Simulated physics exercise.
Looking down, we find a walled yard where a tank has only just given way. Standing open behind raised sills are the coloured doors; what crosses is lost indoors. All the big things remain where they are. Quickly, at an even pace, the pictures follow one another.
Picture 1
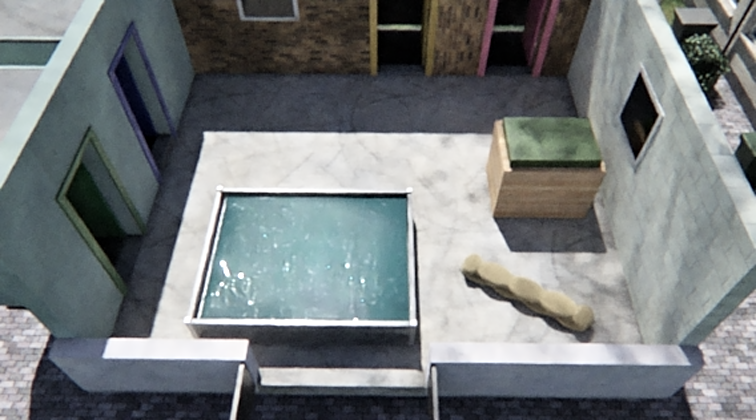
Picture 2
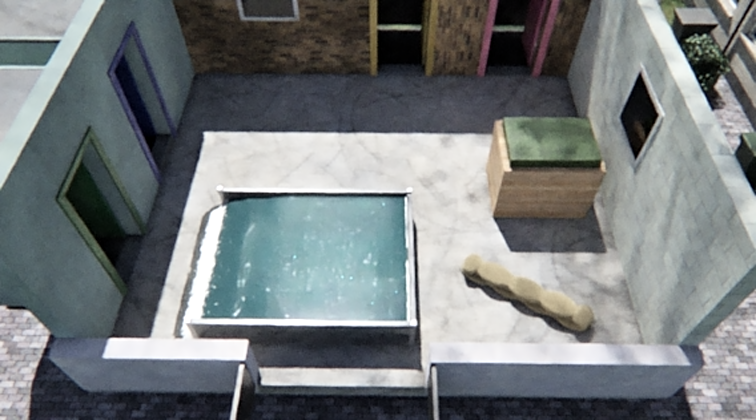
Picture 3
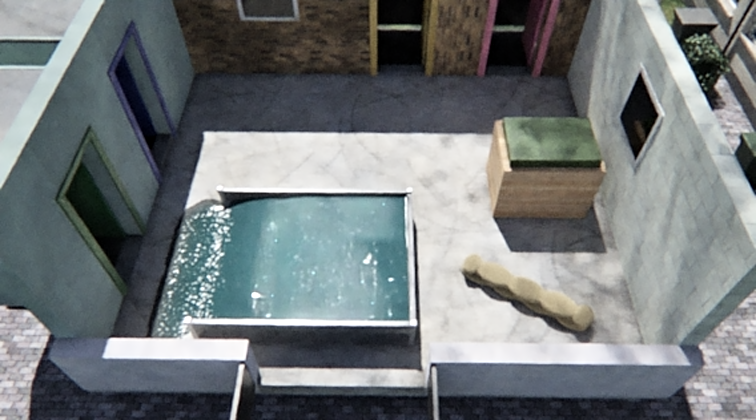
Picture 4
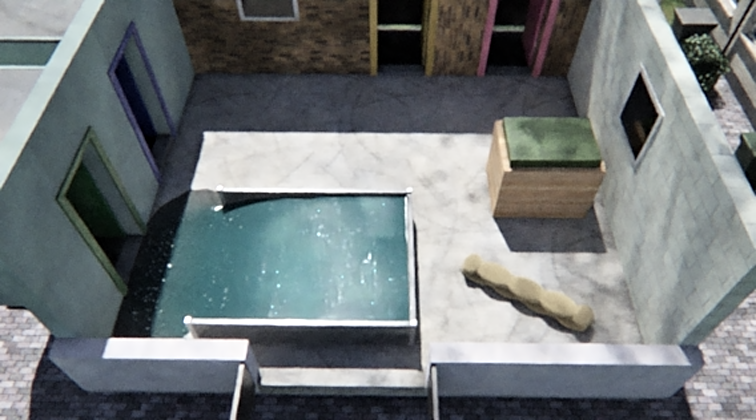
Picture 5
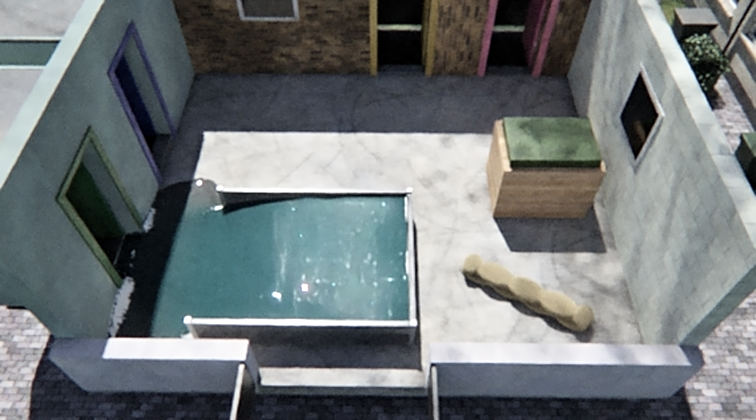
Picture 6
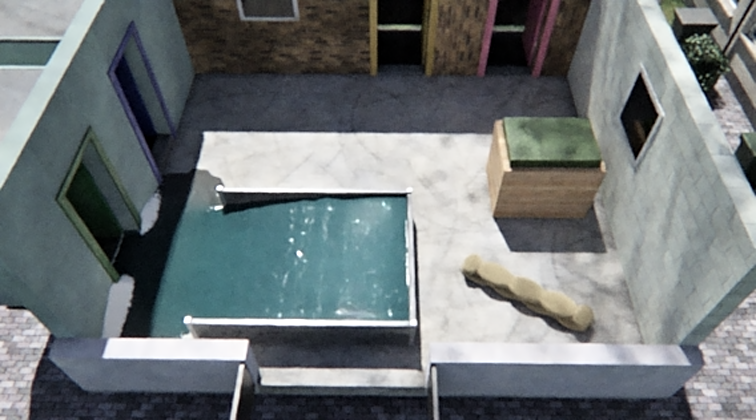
Water pours from the open left side of a tank and spreads across the walled yard to the left wall.
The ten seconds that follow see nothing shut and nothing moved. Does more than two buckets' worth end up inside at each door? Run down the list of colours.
Outcome: Green door: Over two buckets. Blue door: At most two buckets. Yellow door: At most two buckets. Pink door: At most two buckets.
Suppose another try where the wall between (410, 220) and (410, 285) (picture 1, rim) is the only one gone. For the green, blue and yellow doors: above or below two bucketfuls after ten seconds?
Result - green: Short of the mark; blue: Short of the mark; yellow: Past the mark.
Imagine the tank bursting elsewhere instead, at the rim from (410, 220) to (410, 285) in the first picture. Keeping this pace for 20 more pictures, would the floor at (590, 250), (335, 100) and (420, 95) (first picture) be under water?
Taking the spots in turn: Swamped, untouched and swamped.
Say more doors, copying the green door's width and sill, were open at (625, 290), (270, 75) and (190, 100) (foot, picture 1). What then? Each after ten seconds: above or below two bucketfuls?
In the listed order: Stays within it, tops the limit, tops the limit.
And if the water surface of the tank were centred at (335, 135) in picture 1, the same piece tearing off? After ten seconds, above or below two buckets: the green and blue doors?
I'd say the green one runs past the limit and the blue one runs past the limit.
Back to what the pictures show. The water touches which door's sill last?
Result: The pink-painted one.
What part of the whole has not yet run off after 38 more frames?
Some 66 per cent has not gone.
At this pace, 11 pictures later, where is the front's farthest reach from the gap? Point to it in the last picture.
Somewhere near (193, 83).
A moment on, water covers 15 % of the floor; the green door far over two buckets in, the blue door wet at the sill, nothing in, the yellow door not reached, the pink door not reached.
Next, water covers 20 % of the floor; the green door far over two buckets in, the blue door wet at the sill, nothing in, the yellow door not reached, the pink door not reached.
Then, water covers 35 % of the floor; the green door far over two buckets in, the blue door wet at the sill, nothing in, the yellow door not reached, the pink door not reached.
Later, water covers 55 % of the floor; the green door far over two buckets in, the blue door wet at the sill, nothing in, the yellow door wet at the sill, nothing in, the pink door wet at the sill, nothing in.
In the end, water covers 85 % of the floor; the green door far over two buckets in, the blue door wet at the sill, nothing in, the yellow door wet at the sill, nothing in, the pink door wet at the sill, nothing in.
